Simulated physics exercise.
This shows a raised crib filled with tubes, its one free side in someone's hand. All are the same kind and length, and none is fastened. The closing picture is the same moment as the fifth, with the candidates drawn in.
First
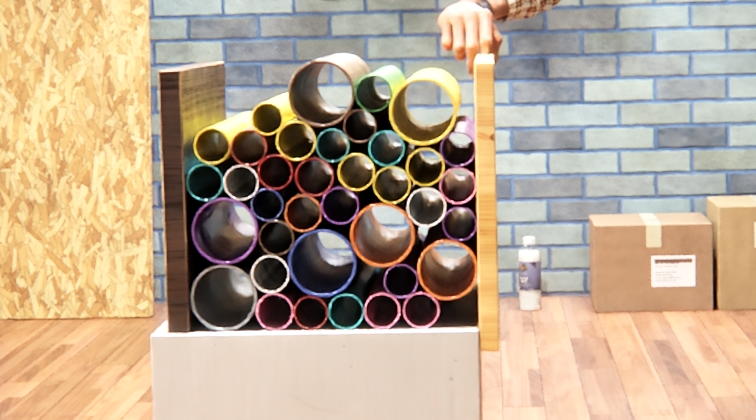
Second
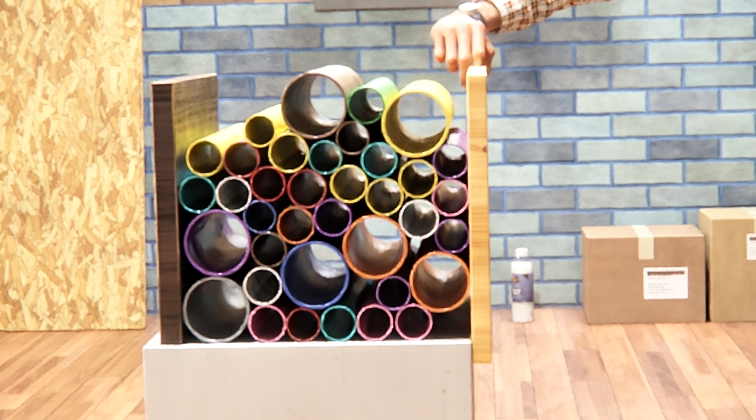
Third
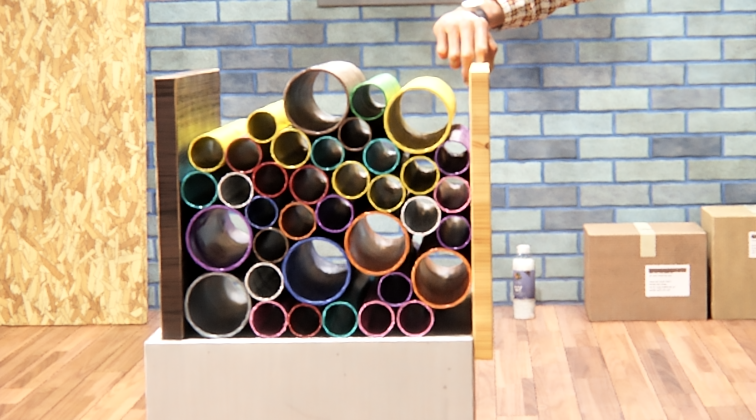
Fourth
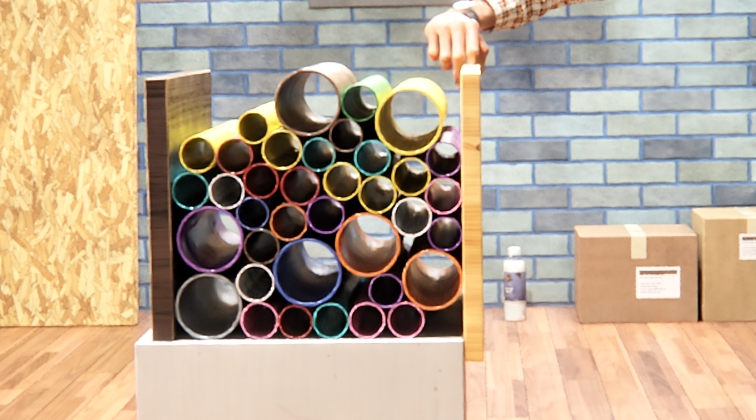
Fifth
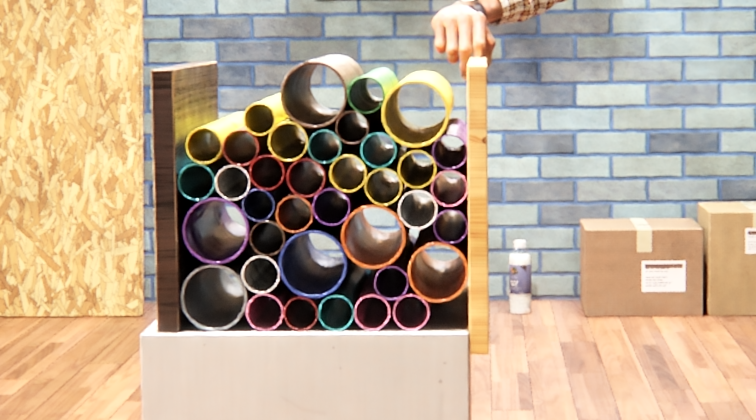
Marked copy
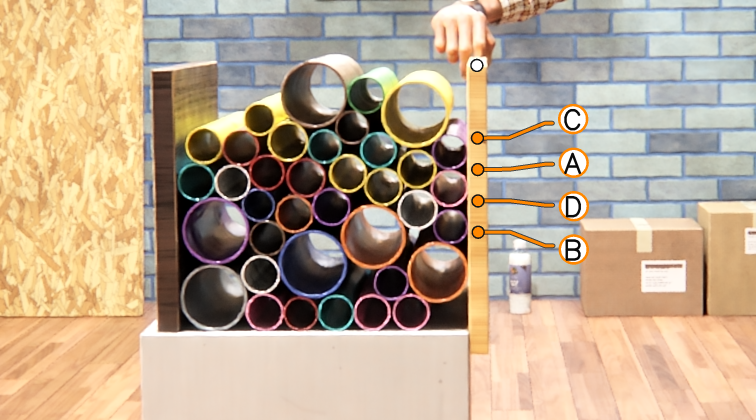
Nothing in the stack of colourful tubes shifts as the whole view drifts slightly back and forth. A hand stays on top of the light wooden board at the right, opposite a dark board on the left, and the tubes keep their places between them above a pale base.
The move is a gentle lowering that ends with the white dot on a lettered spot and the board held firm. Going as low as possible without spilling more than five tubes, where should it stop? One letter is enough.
The lowest mark that will do is D.
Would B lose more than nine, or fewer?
It loses fewer than nine.
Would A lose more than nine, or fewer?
At A, fewer than nine.
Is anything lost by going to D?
Yes.
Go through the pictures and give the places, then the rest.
In the first frame, a yellow tube (296, 141); a yellow tube (268, 118).
In the second frame, a yellow tube (260, 130); side board (480, 201).
In the third frame, a grey tube (218, 305); a pink tube (415, 318).
In the fourth frame, an orange tube (289, 222).
In the fifth frame, a blue tube (258, 205); a yellow tube (288, 142).
On the marked copy, A at (478, 170); B at (478, 232); C at (477, 138); D at (478, 201); the white dot at (477, 65).
With D. Early on, top of the board (468, 129).
Further on, top of the board (468, 200).
At the end, top of the board (468, 200), two out over the board.
As for the rest, A none out over the board; B six out over the board; C none out over the board.
